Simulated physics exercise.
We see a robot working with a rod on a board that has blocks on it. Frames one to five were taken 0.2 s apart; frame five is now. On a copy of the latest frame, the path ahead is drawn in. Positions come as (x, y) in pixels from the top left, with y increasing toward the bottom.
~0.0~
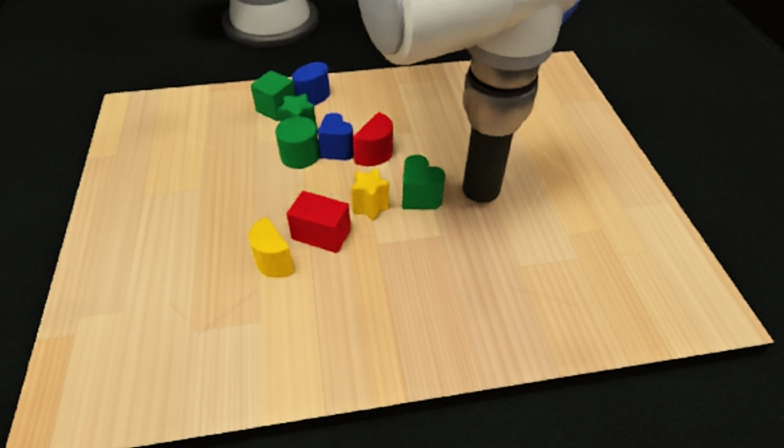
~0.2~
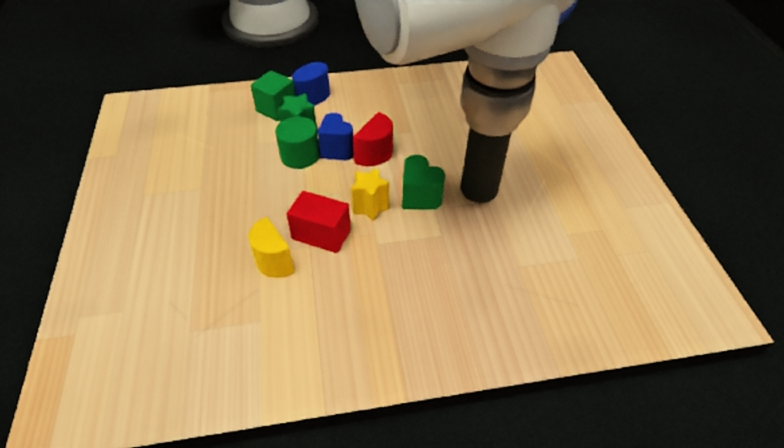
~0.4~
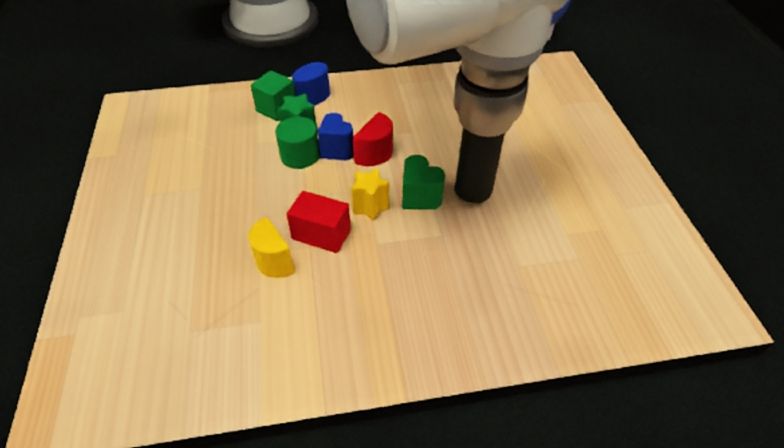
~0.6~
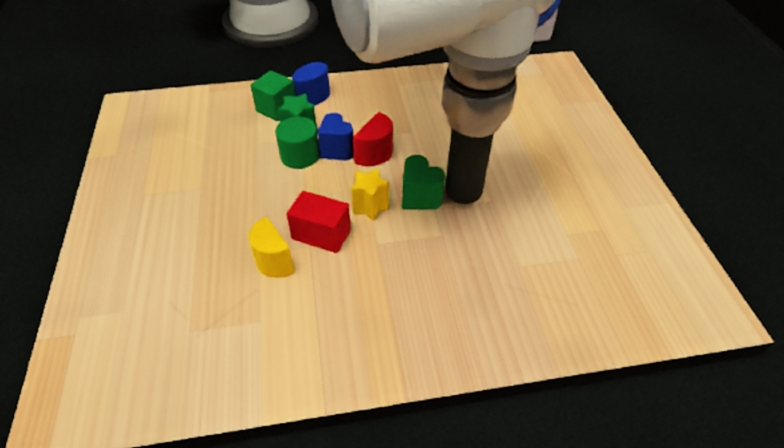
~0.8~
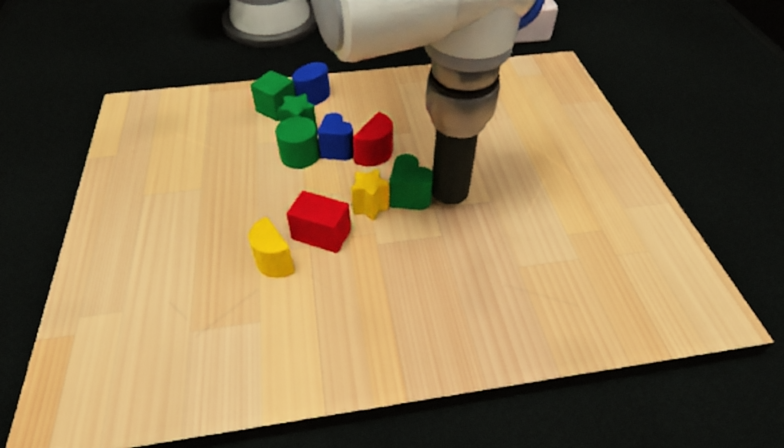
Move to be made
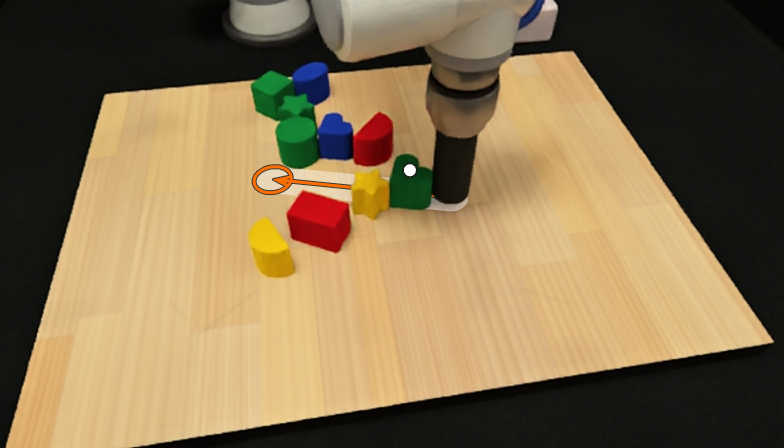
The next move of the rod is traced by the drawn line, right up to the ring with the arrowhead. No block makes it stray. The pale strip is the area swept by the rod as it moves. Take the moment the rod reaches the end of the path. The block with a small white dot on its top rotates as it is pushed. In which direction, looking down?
From above, the block with a small white dot on its top will be seen to turn clockwise.
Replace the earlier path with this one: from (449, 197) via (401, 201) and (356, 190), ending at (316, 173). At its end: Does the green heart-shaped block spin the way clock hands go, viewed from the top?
I expect so.
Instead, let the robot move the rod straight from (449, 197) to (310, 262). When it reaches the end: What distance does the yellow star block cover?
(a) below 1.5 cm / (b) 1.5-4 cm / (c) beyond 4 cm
b - 1.5-4 cm.
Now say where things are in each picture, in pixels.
The first frame shows lower end of the rod at (481, 190), tops of blocks, green circular block at (296, 129), red oblong at (318, 208), yellow star block at (369, 180), green heart-shaped block at (421, 171).
The second frame shows rod at (479, 190), blocks as before.
The third frame shows rod at (473, 191), blocks as before.
The fourth frame shows rod at (463, 191), blocks as before.
The fifth frame shows rod at (450, 192), green circular block at (296, 129), red oblong at (318, 208), yellow star block at (369, 180), green heart-shaped block at (410, 170).
The drawn path runs straight from (449, 197) to (273, 179); the dot is on the green heart-shaped block.
On the path given first. One third of the way, rod at (388, 186); yellow star block at (348, 184), turned 45° anticlockwise; green heart-shaped block at (352, 158), turned 35° clockwise.
Two thirds of the way, rod at (330, 180); green circular block at (288, 126); red oblong at (314, 212), turned 15° anticlockwise; yellow star block at (321, 185), turned 115° anticlockwise; green heart-shaped block at (297, 149), turned 60° clockwise.
At the end, rod at (272, 174); green circular block at (273, 119); red oblong at (314, 213), turned 15° anticlockwise; yellow star block at (320, 184), turned 120° anticlockwise; green heart-shaped block at (239, 143), turned 60° clockwise.
